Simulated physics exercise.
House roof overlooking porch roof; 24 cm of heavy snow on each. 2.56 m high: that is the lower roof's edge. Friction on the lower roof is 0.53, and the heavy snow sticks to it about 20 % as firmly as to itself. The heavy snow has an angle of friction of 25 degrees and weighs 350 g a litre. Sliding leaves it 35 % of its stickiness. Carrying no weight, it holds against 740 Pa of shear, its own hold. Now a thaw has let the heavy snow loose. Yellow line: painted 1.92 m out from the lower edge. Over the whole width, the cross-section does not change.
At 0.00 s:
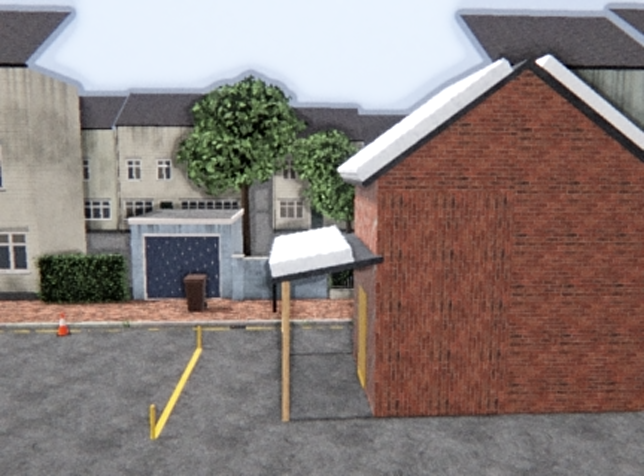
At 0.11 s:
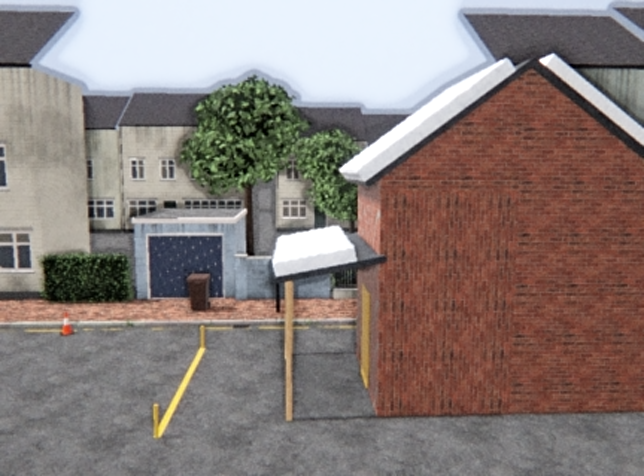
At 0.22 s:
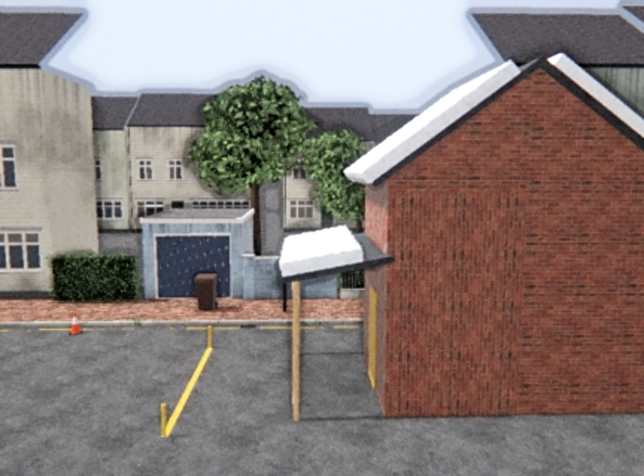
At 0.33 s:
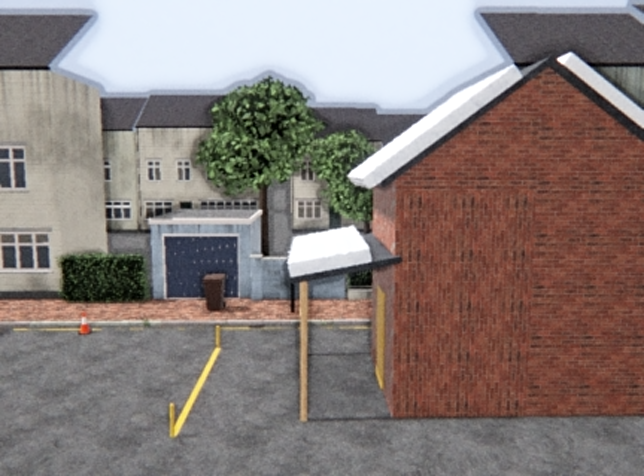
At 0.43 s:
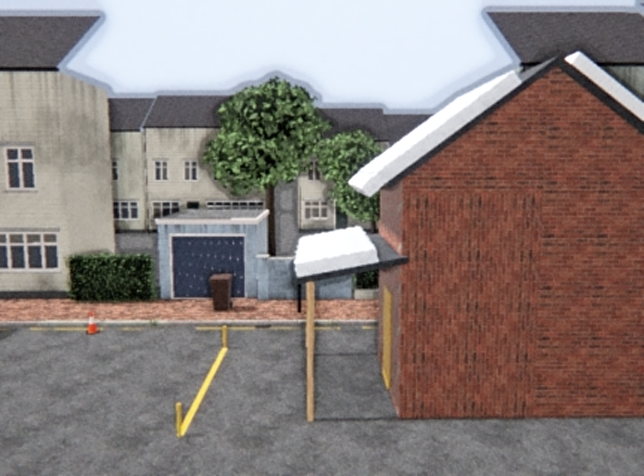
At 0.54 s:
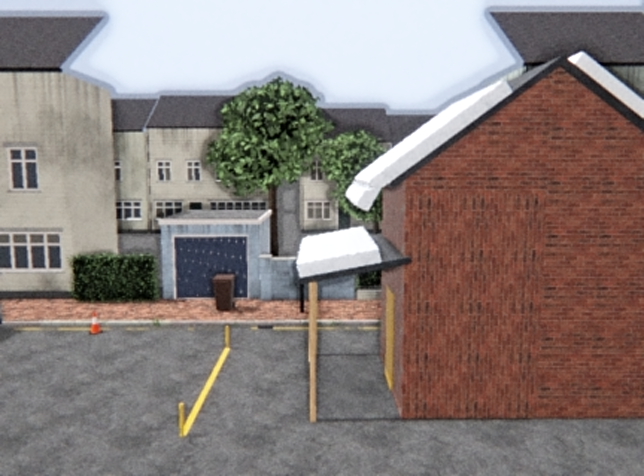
Snow on the left slope of the brick house's roof slid slowly down until it poked out past the edge above the snowy porch roof, then began to crack, while the view drifted left.
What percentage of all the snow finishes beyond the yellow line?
About 43 %.
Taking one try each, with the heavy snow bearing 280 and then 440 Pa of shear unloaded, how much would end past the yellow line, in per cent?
You'd see 50 percent the first time and 45 percent the second.
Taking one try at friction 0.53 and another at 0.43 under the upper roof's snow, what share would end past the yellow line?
Roughly 8 per cent first, roughly 20 per cent second.
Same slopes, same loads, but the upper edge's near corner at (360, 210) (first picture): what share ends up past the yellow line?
In that case it would be around 20 percent.
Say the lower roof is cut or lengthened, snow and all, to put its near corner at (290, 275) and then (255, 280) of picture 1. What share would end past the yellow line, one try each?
The first try gives 45 percent and the second gives 40 percent.
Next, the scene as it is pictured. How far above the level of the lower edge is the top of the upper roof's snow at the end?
The snow's top stands about 0.6 m above the lower edge.
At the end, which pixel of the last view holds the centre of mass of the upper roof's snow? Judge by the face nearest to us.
The middle sits at about (173, 397).
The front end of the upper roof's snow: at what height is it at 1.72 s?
0.4 m or thereabouts.
After 1.08 s, none is below the lower edge and 0 % is past the line.
After 1.72 s, 55 % is below the lower edge and 1 % is past the line.
After 2.36 s, 69 % is below the lower edge and 43 % is past the line.
After 3.00 s, 70 % is below the lower edge and 43 % is past the line.
After 3.40 s, 70 % is below the lower edge and 43 % is past the line.
